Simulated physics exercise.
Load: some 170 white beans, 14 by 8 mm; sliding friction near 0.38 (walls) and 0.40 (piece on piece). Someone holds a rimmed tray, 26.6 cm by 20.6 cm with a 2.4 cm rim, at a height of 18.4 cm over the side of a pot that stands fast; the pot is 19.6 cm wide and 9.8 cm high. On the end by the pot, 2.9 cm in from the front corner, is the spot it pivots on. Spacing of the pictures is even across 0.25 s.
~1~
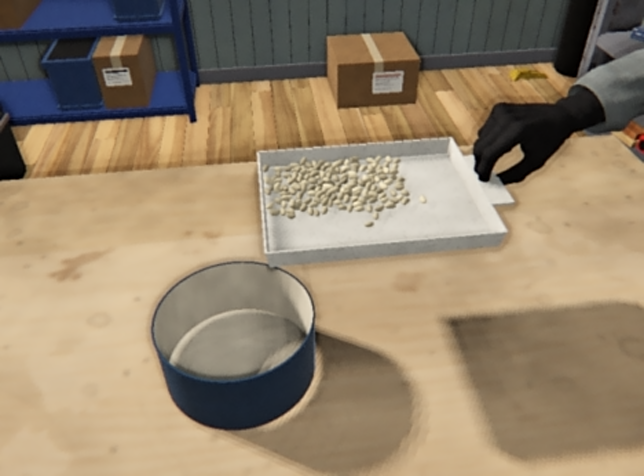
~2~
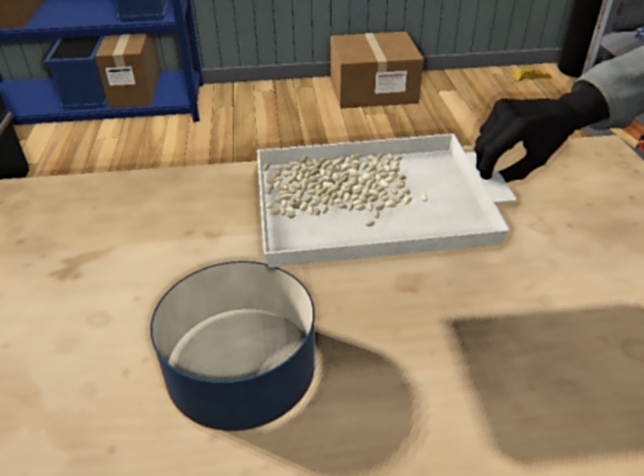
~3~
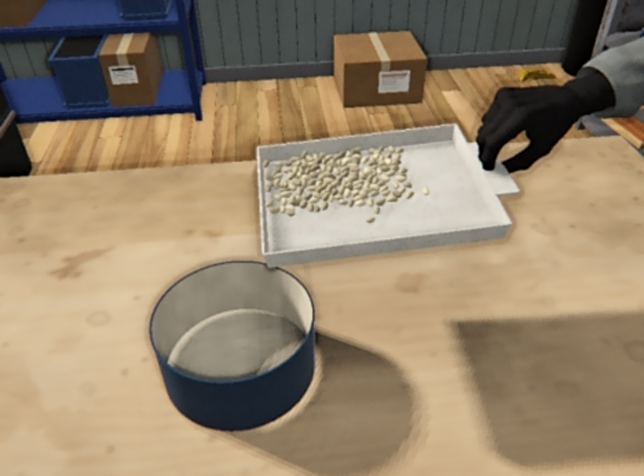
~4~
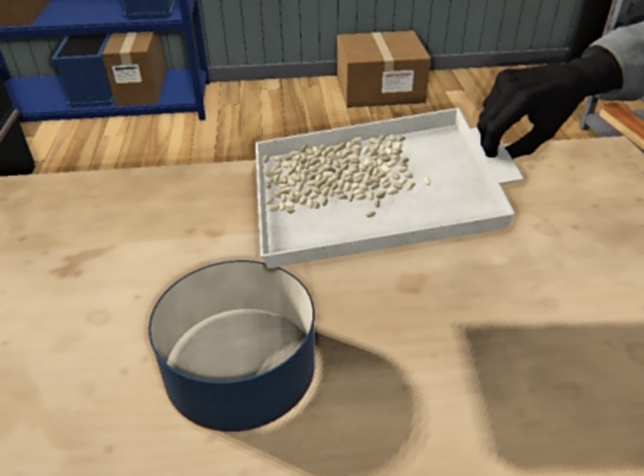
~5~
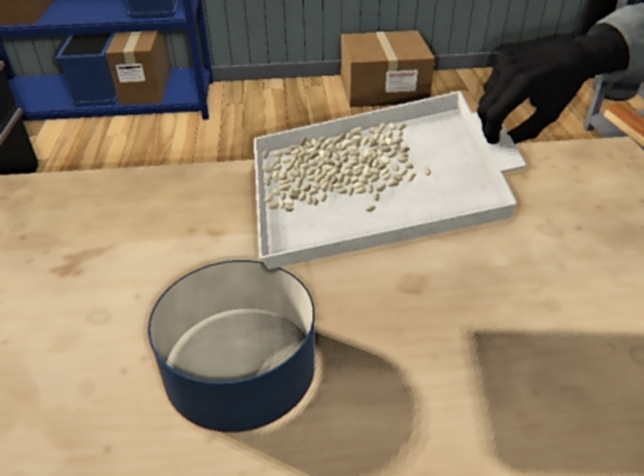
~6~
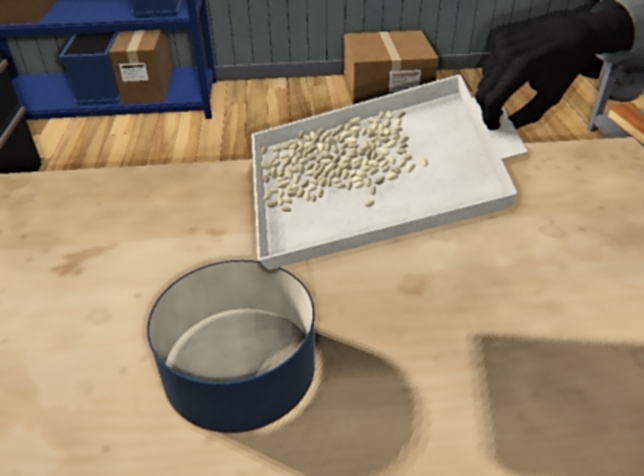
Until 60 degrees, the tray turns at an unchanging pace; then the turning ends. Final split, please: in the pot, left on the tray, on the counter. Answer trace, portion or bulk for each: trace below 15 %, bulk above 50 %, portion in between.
Pot: Portion. Tray: Bulk. Counter: Trace.
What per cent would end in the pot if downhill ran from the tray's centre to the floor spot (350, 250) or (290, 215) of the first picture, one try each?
Around 25 % for the first direction, around 5 % for the second.
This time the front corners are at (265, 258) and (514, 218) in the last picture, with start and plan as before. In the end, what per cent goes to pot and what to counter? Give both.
That works out as pot 25 and counter 5.
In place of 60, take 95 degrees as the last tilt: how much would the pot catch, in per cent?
Estimate: Roughly 95 percent.
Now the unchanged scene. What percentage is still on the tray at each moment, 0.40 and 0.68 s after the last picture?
The figures go 100 and then 80.
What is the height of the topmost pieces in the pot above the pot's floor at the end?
About 1.0 centimetres.
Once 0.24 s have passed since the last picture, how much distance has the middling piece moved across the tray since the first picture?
By then it sits near 3 cm from where it began.
Then, 0.24 s after the last picture, tilt 39 degrees; the tray holds 100 %, the pot 0 %.
Then, 0.40 s after the last picture, tilt 54 degrees; the tray holds 100 %, the pot 0 %.
Then, 0.68 s after the last picture, tilt 60 degrees; the tray holds 80 %, the pot 15 %.
In the end, pot 25 %, tray 75 %, counter 0 %.
